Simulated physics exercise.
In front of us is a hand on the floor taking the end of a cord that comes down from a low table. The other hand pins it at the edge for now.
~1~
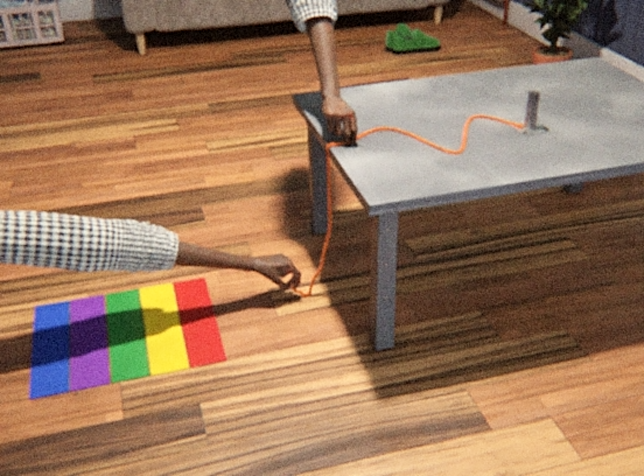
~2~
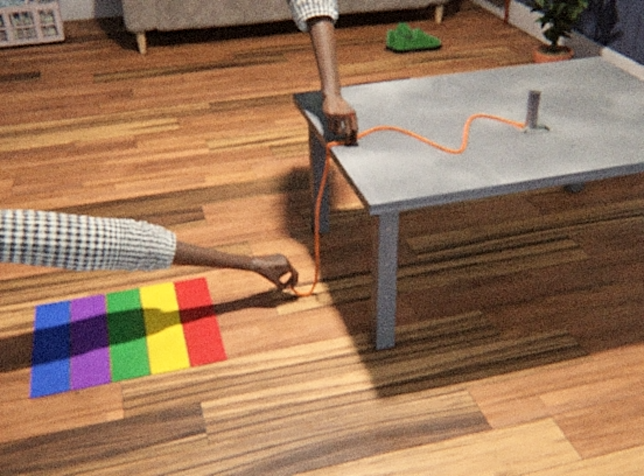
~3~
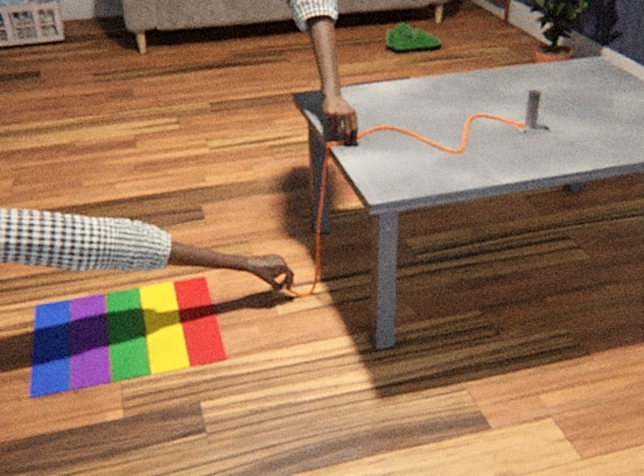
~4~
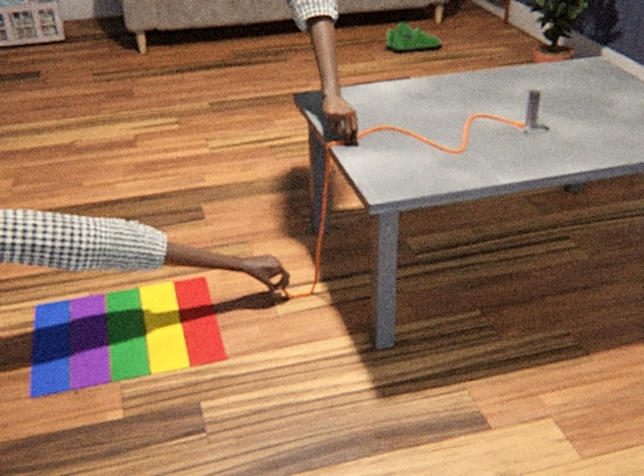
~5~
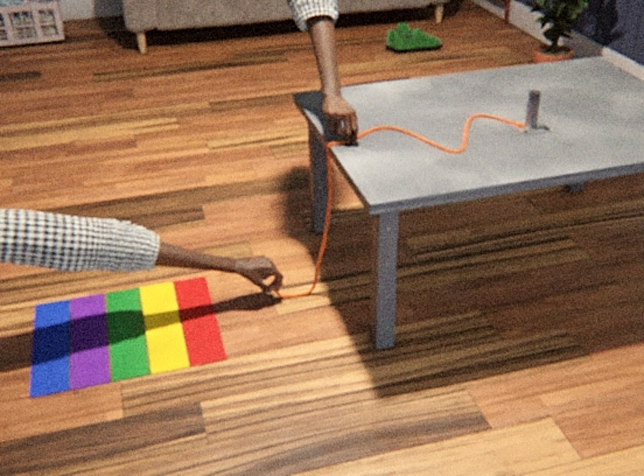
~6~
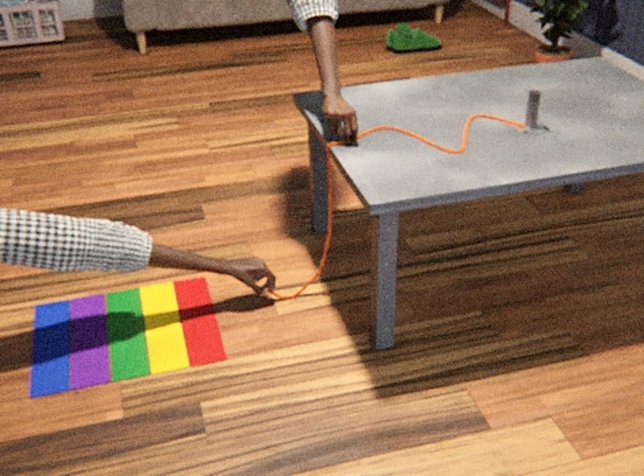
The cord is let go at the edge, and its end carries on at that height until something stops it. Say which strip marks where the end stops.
The blue strip marks it.
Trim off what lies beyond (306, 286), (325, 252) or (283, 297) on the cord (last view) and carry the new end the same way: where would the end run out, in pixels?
Respectively (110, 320), (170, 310) and (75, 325).
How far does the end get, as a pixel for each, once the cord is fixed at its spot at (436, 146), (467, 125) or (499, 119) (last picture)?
First (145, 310), next (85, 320), last (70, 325).
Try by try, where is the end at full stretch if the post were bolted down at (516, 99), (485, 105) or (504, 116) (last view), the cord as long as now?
Approximate places, in that order: (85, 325), (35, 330), (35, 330).
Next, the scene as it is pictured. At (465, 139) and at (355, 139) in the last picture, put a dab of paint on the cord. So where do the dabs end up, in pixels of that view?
In that view they sit near (413, 139) and near (257, 195).
Soon after, end near (124, 316); over green.
After that, end near (78, 324); over purple.
At the stop, end near (51, 328); over blue. The end stops over the blue strip.
